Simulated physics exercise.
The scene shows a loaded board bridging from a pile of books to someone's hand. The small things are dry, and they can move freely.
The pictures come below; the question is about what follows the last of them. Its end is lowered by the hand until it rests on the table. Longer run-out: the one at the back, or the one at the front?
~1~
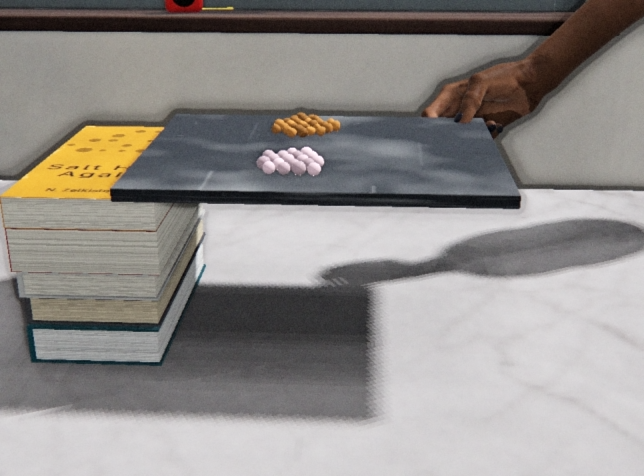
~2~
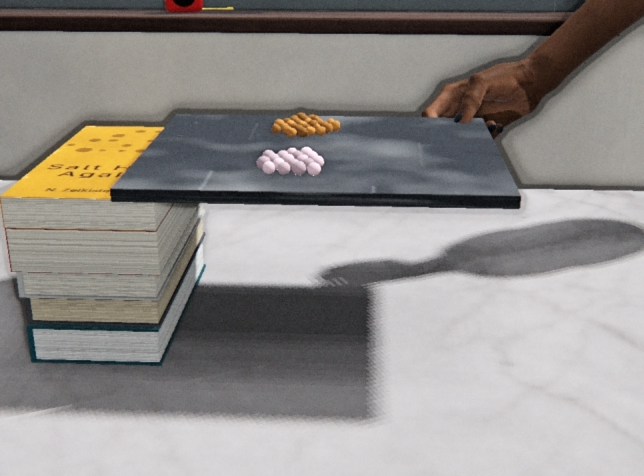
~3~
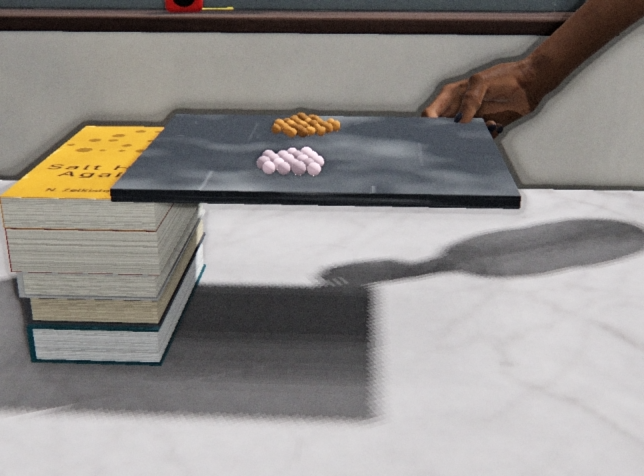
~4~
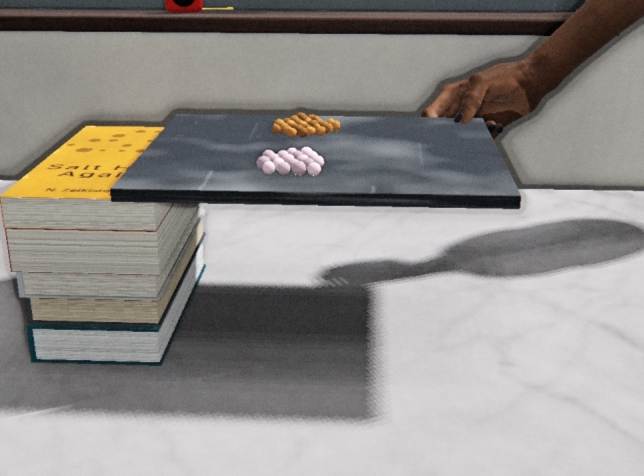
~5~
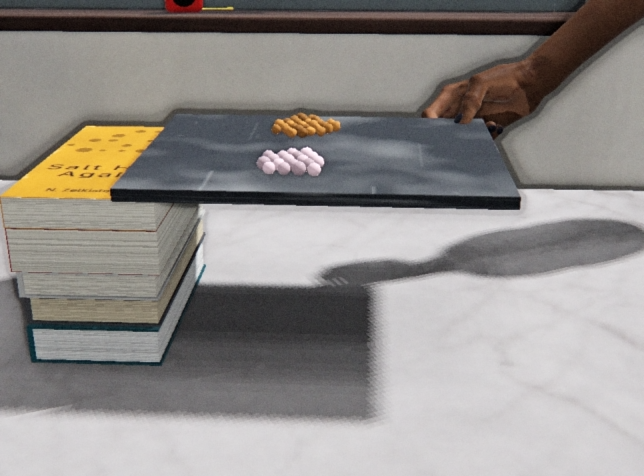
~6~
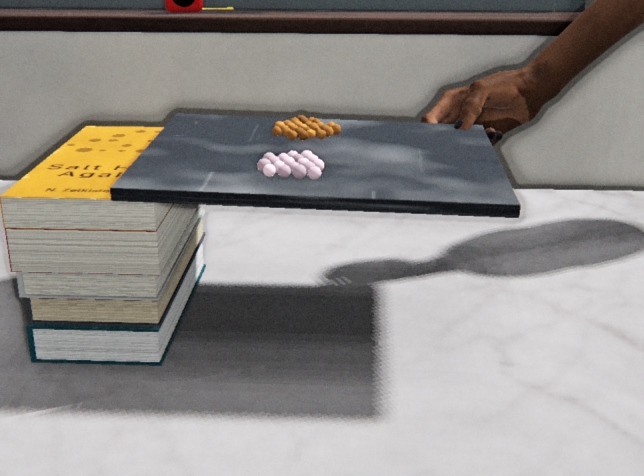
The one at the front.
Then, 0.35 s after the last picture, board sloping at 10°; near portion all still on the board; far portion all still on the board.
Then, 0.81 s after the last picture, board sloping at 23°; near portion mostly less than half a board's length out; far portion all still on the board.
Then, 1.29 s after the last picture, board resting at 33°; near portion mostly one to two board lengths out; far portion mostly less than half a board's length out.
By the end, board resting at 33°; near portion mostly more than two board lengths out, about a third gone off the table; far portion mostly less than half a board's length out; the near portion has gone farther.
